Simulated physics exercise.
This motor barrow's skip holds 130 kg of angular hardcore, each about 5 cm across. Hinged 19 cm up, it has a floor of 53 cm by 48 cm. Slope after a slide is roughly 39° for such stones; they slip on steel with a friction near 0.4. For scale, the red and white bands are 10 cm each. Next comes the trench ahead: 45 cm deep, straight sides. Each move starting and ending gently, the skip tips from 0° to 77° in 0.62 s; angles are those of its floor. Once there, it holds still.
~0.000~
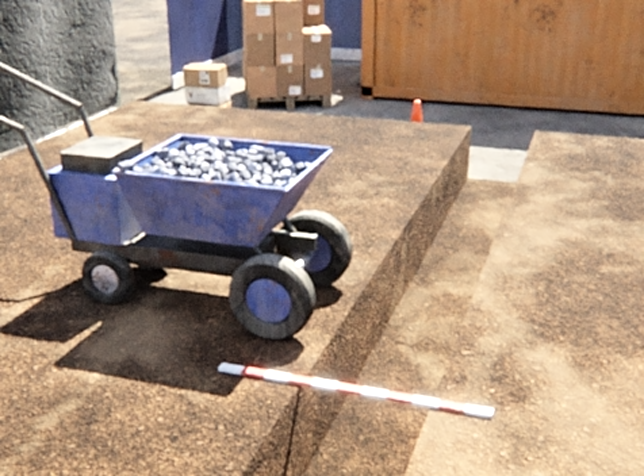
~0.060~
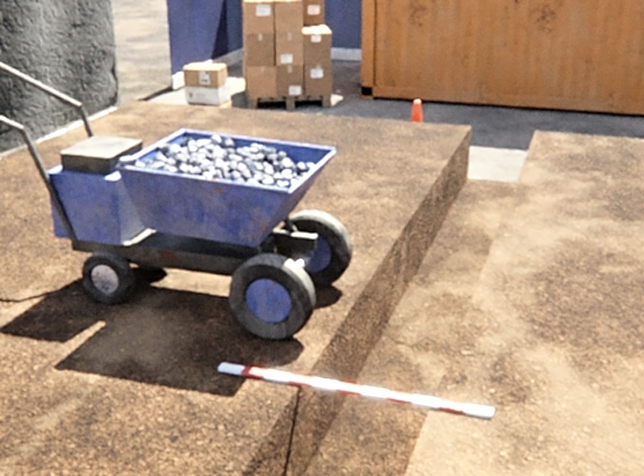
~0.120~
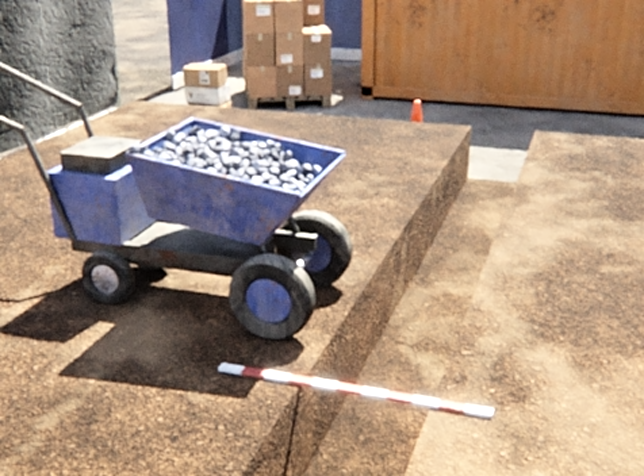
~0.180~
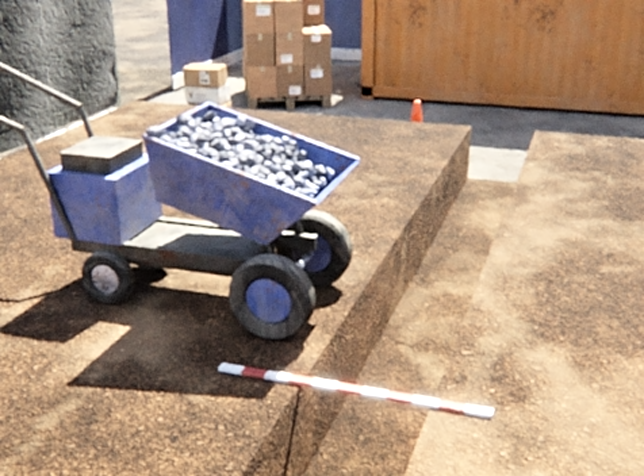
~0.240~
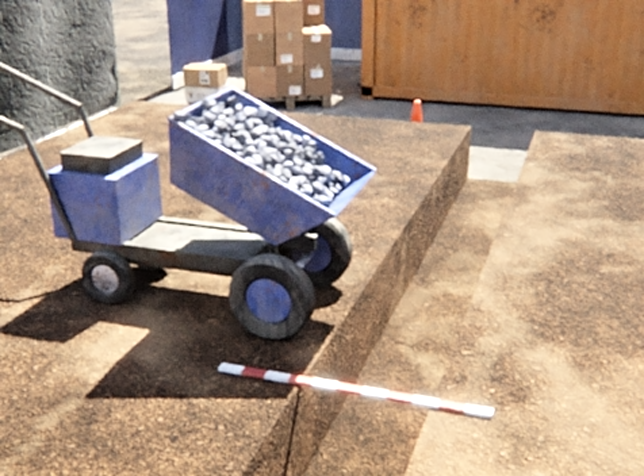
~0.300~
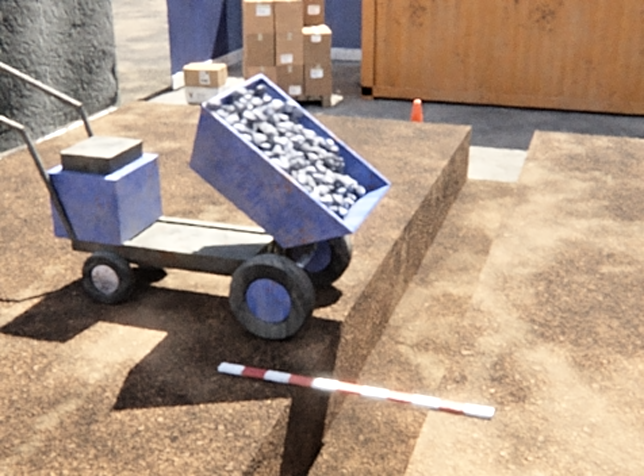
Blue motor barrow standing still on a brown earth ledge, its skip of grey stones tilting steadily steeper towards the right.
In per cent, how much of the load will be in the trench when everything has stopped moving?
Around 51 per cent of it.
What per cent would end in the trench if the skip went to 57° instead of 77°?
It comes out at about 20 percent.
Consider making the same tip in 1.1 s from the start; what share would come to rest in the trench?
About 75 percent, I'd say.
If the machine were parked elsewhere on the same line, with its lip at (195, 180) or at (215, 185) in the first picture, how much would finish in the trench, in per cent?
The first gives about 90 percent and the second about 95 percent.
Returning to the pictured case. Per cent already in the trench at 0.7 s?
At that moment: Approx. 20 %.
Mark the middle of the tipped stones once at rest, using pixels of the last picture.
Their middle ends up near (450, 386).
After 0.5 s the floor is at 64°; 100 % in the skip; the foremost stones are at (393, 245).
After 0.7 s the floor is at 77°; 58 % in the skip, 20 % in the trench, 22 % past the trench; the foremost stones are at (493, 339).
After 1.1 s the floor is at 77°; 16 % in the skip, 36 % in the trench, 48 % past the trench; the foremost stones are past the picture's edge.
After 3.0 s the floor is at 77°; 3 % in the skip, 51 % in the trench, 46 % past the trench; the foremost stones are past the picture's edge.
